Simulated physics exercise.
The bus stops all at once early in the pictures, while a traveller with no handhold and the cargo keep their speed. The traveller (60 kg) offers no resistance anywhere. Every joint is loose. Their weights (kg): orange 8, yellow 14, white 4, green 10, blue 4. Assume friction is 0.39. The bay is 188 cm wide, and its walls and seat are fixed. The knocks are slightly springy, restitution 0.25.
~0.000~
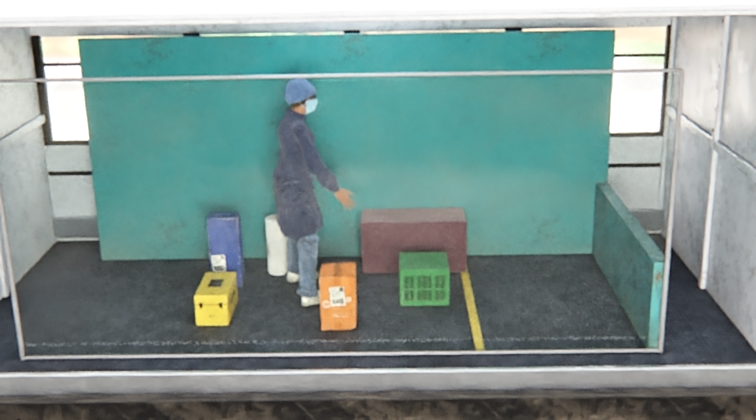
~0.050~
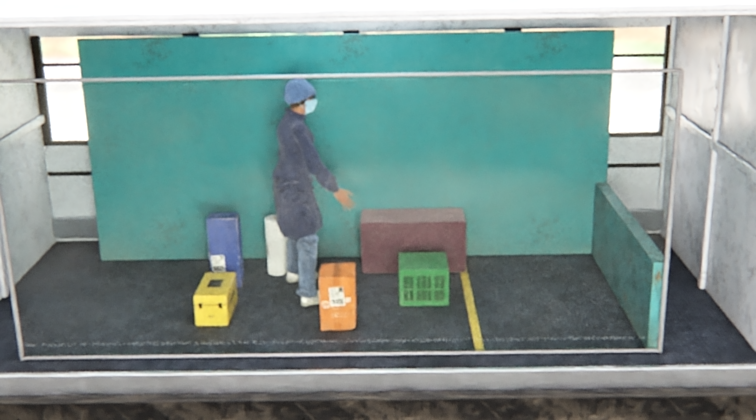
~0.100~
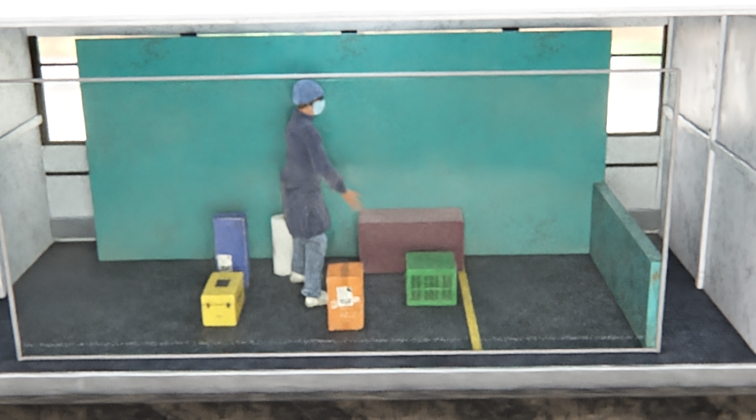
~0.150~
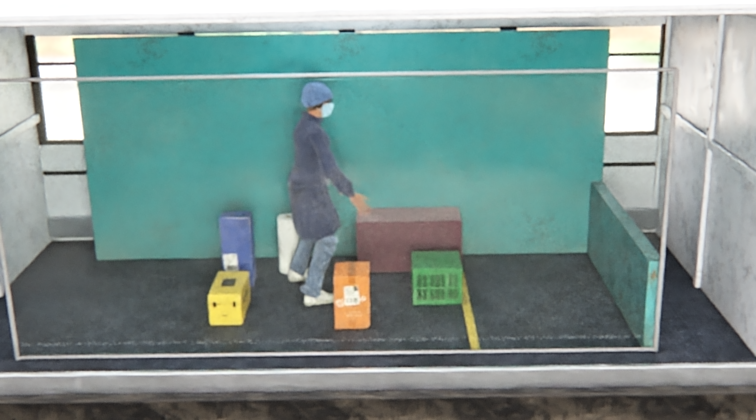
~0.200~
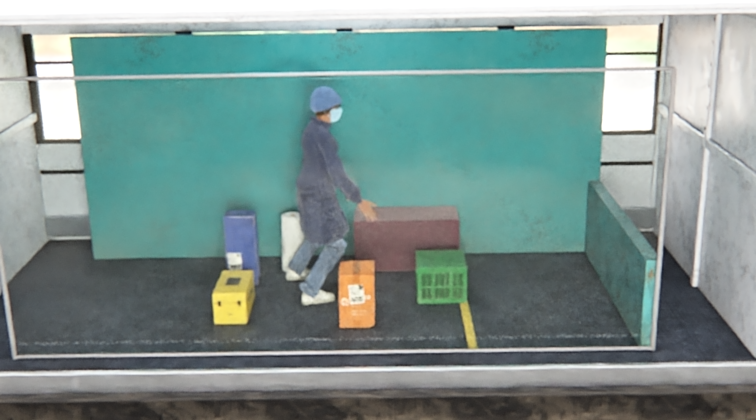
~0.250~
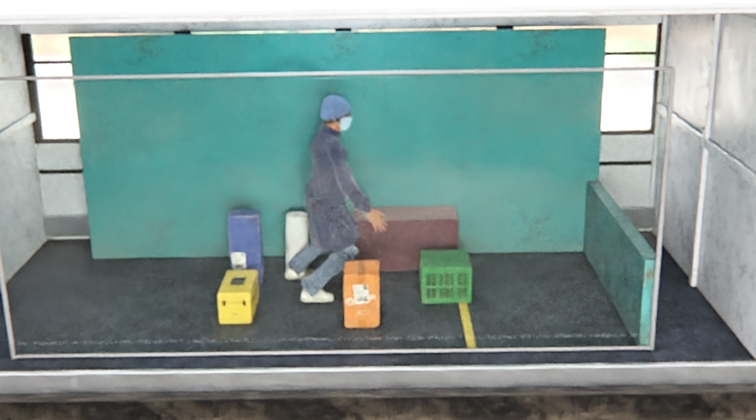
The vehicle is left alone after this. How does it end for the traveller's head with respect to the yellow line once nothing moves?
It stays behind the line.
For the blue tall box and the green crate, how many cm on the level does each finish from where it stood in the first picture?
Distances - blue tall box 30, green crate 35.
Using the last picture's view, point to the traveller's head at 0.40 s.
(367, 164).
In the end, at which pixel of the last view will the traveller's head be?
Near (425, 274).
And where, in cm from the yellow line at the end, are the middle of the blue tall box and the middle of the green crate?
Result: Blue tall box = 160 cm short, green crate = 0 cm short.
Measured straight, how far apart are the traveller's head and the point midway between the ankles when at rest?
About 80 cm.
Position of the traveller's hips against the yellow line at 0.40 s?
Short of it by around 80 cm.
After 0.40 s the traveller's head is 71 cm short of the yellow line, near (367, 164) in the last picture's view; the traveller's hips 80 cm short of the yellow line.
After 0.65 s the traveller's head is 23 cm short of the yellow line, near (430, 245) in the last picture's view.
After 1.05 s the traveller's head is 26 cm short of the yellow line, near (426, 255) in the last picture's view; the traveller's hips 75 cm short of the yellow line.
When all is still (2.0 s), orange pack stops short of the yellow line; yellow toolbox stops short of the yellow line; white roll stops short of the yellow line; blue tall box stops short of the yellow line; traveller's hips stop short of the yellow line; traveller's head stops short of the yellow line.
